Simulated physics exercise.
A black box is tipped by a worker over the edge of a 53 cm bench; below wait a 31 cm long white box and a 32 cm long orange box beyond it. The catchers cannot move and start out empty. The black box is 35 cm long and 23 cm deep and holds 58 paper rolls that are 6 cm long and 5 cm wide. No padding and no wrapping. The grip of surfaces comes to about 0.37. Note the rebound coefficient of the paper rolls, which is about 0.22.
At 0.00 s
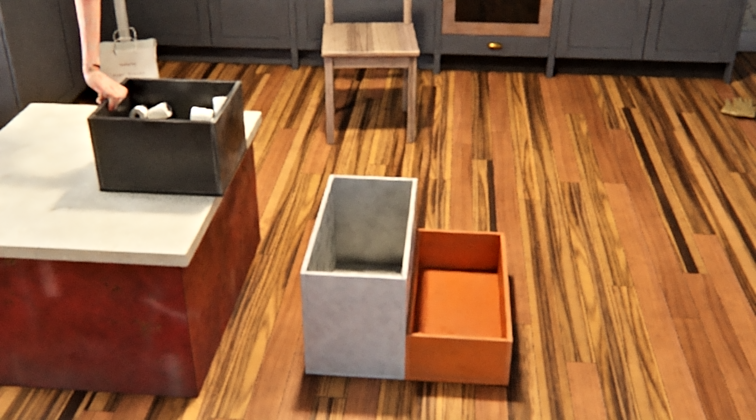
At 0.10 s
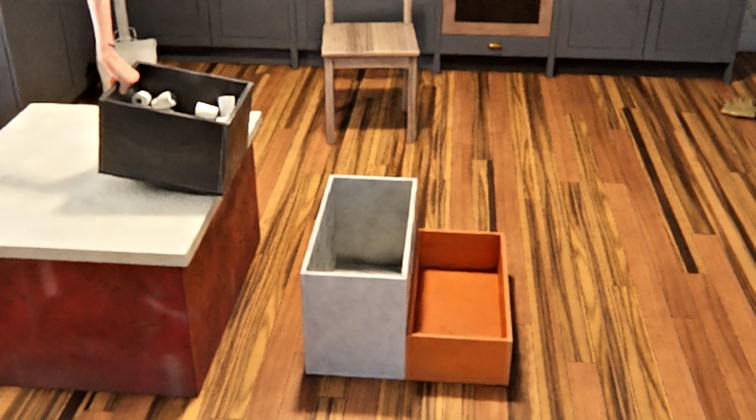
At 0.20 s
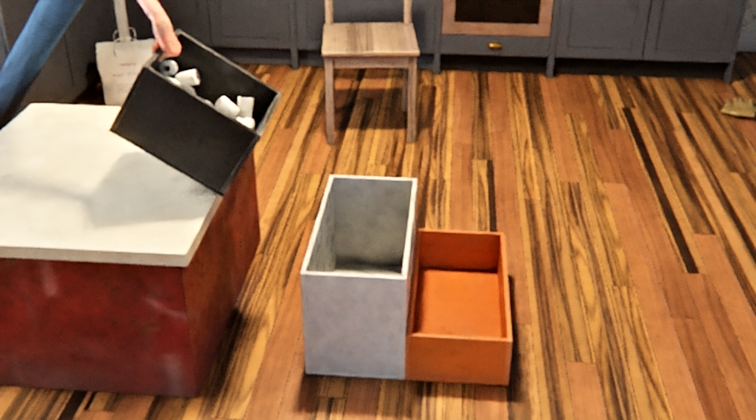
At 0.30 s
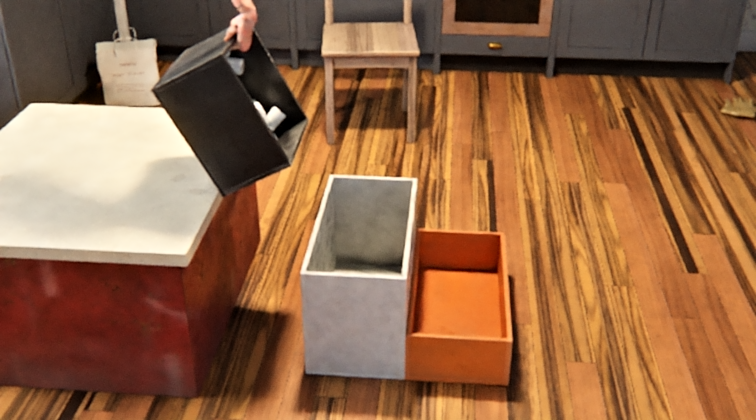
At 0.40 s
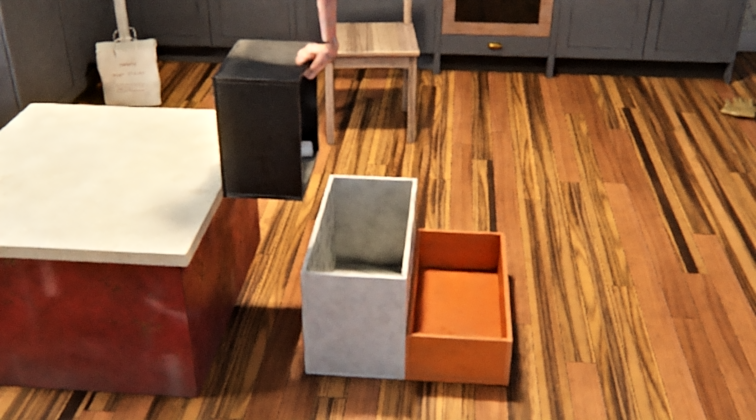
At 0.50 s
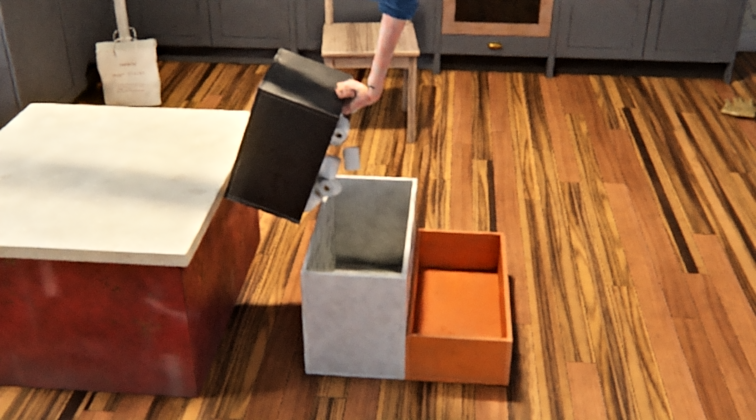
In a kitchen with striped wood flooring and dark cabinets, seen from slightly above by a still camera, a pale-topped red bench stands at left. A black box of small white rolls sits on it, with a tall white box and lower orange box on the floor to the right and a wooden chair behind. A hand tilts the black box rightward past the bench edge, turning it beyond its side as several rolls slide out above the white box.
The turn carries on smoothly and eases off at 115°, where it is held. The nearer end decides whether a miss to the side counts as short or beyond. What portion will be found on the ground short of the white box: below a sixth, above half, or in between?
Short of the white box, on the ground: Below one sixth.
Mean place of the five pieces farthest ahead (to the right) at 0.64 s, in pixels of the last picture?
(422, 220).
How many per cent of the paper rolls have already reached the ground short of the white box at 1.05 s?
Share at that moment: About 0 %.
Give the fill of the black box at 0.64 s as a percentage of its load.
It comes to near 35 percent of it.
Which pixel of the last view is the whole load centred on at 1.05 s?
(373, 300).
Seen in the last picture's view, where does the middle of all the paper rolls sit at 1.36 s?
Estimated centre in the last picture: (373, 305).
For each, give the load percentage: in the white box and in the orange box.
Close to 90 and 10 percent respectively.
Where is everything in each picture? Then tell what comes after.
In the first frame (places track the rim corner closest to us here), black box (211, 122); white box (402, 277); tipped 0°; all still inside.
In the second frame, black box (225, 123); tipped 9°.
In the third frame, black box (257, 133); tipped 33°.
In the fourth frame, black box (290, 161); tipped 62°.
In the fifth frame, black box (303, 196); tipped 90°.
In the sixth frame, black box (301, 220); white box (402, 277); tipped 110°; 5 out.
After 0.64 s, tilt 115°; 20 still in the black box, 19 in the white box and 19 in the air.
After 0.81 s, tilt 115°; 7 still in the black box, 39 in the white box, 4 in the orange box and 8 in the air.
After 1.05 s, tilt 115°; 1 still in the black box, 49 in the white box, 5 in the orange box and 3 in the air.
Final count (at 1.36 s), 51 in the white box, 5 in the orange box and 2 on the ground beyond the orange box. Asked share, 0 of 58, 0 per cent.
